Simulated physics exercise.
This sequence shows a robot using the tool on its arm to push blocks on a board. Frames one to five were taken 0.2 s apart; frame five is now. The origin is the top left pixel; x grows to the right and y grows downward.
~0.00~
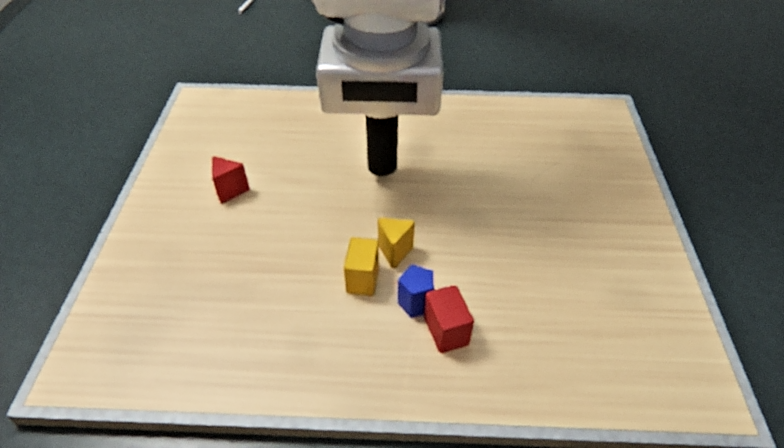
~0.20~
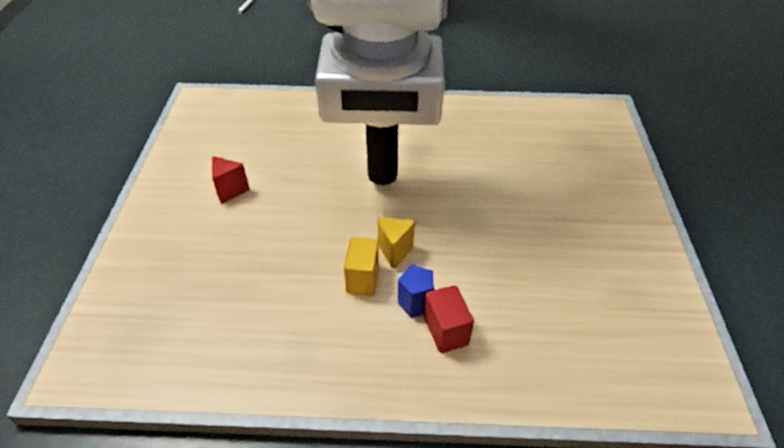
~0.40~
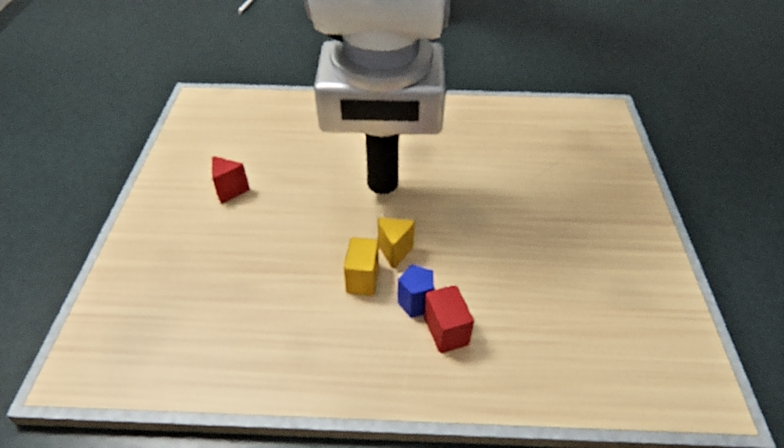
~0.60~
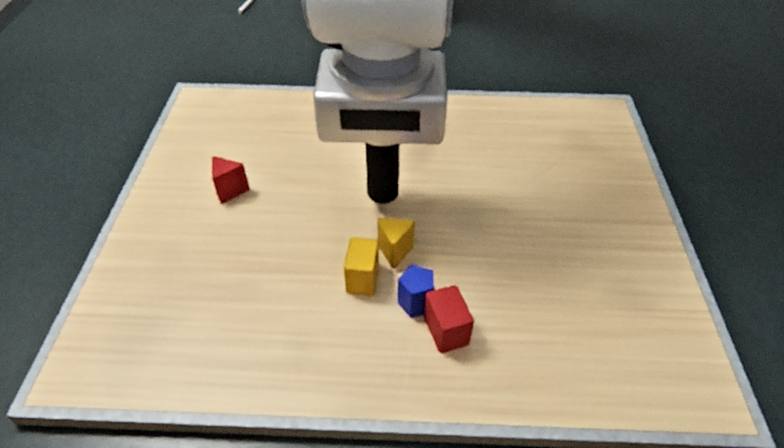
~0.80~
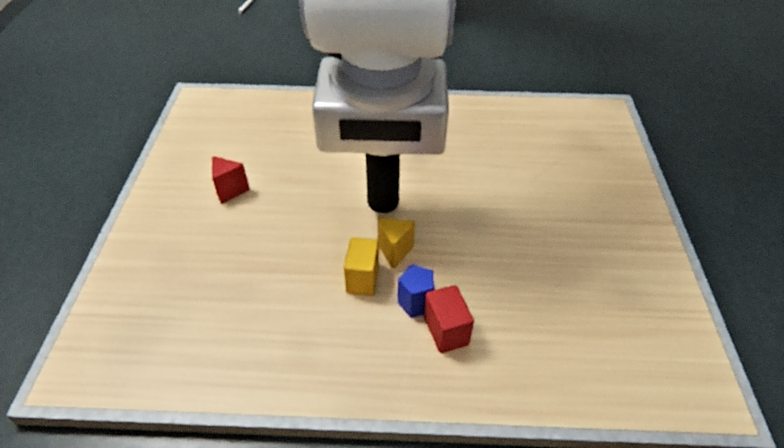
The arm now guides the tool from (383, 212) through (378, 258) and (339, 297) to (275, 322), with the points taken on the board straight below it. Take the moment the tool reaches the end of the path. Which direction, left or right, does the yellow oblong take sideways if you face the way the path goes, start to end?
Facing the way the path runs, start to end, you'll find the yellow oblong has shifted left.
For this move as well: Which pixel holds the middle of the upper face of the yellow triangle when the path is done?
I'd guess (405, 251).
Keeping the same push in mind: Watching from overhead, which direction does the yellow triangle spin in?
Viewed from the top, it goes anticlockwise.
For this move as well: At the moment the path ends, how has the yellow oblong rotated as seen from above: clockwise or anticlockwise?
Spins counterclockwise.
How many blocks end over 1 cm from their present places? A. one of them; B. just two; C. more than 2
It's B.
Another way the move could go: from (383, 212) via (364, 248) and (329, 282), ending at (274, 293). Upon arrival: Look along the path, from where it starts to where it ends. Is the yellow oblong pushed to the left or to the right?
It will end up to the left.
The first path, step by step. One third of the way, tool (378, 249); yellow oblong (360, 261), turned 20° clockwise; yellow triangle (404, 246), turned 50° anticlockwise.
Two thirds of the way, tool (337, 287); yellow oblong (328, 307); yellow triangle (405, 251), turned 75° anticlockwise.
At the end, tool (272, 313); yellow oblong (321, 316), turned 30° anticlockwise; yellow triangle (405, 251), turned 75° anticlockwise; blue five-sided block unmoved.
